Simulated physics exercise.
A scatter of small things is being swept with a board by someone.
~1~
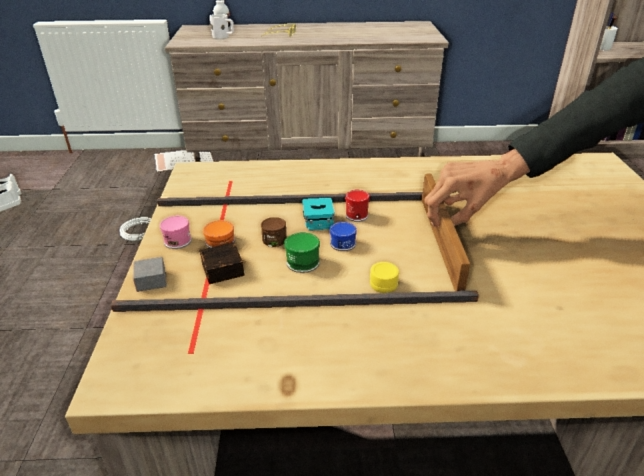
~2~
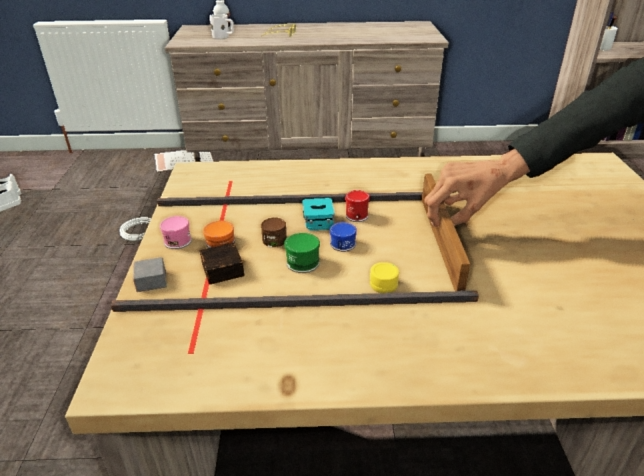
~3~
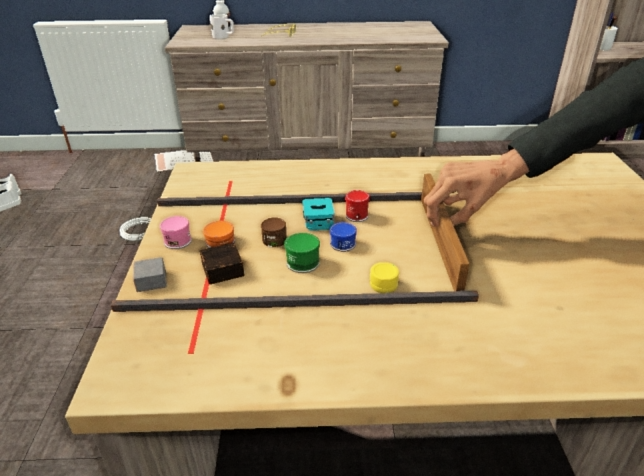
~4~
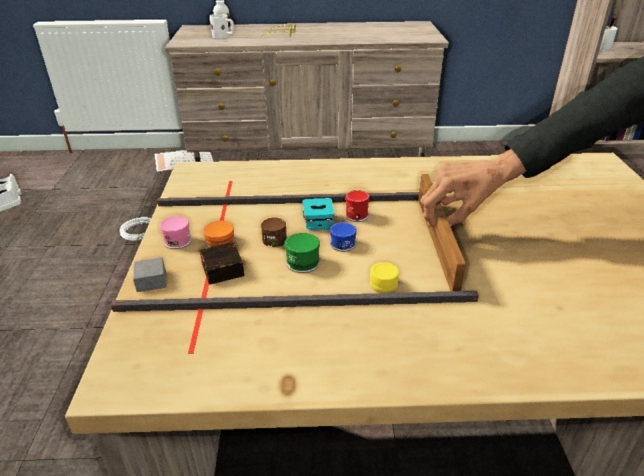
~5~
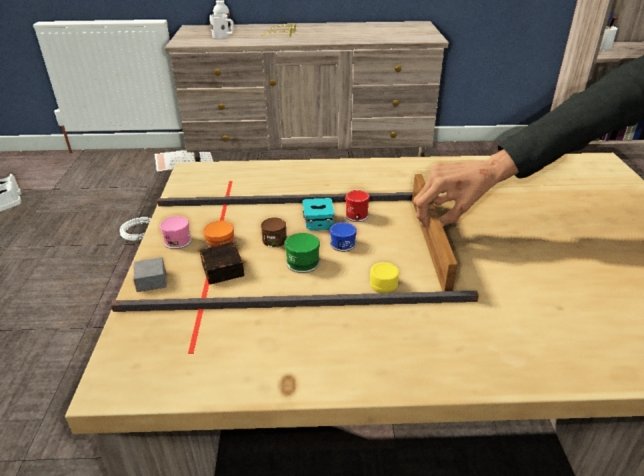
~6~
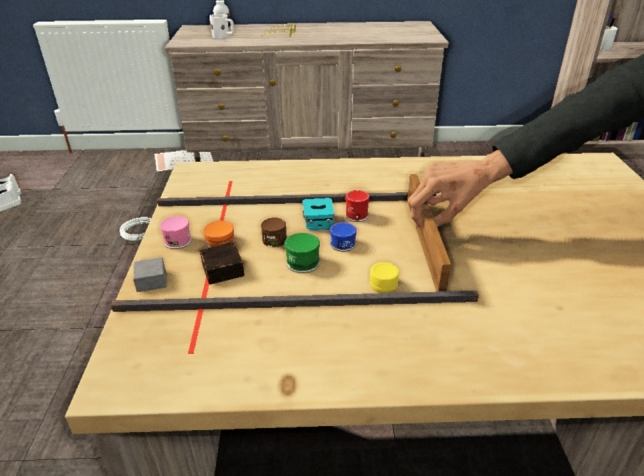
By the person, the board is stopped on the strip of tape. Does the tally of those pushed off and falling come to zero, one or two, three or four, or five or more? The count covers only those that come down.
It comes to one or two.
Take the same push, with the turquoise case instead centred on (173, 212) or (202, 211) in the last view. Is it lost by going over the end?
Results in order - still up; still up.
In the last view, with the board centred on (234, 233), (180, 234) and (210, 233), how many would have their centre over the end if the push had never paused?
First 0, then 4, finally 2.
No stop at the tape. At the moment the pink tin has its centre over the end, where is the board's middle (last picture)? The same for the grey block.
Points: About (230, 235) and about (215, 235).
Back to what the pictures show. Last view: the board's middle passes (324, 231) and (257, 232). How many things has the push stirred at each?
Answer - first 4, then 9.
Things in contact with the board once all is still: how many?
It is in contact with 5.
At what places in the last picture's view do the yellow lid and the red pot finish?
For the yellow lid it's (191, 283), and for the red pot it's (211, 205).
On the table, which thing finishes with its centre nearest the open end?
The grey block.
A little later, none off yet; grey block at rest near (150, 274); pink tin at rest near (176, 233); orange tin at rest near (219, 235).
When it is over, the number that fall off is one or two; down, pink tin.
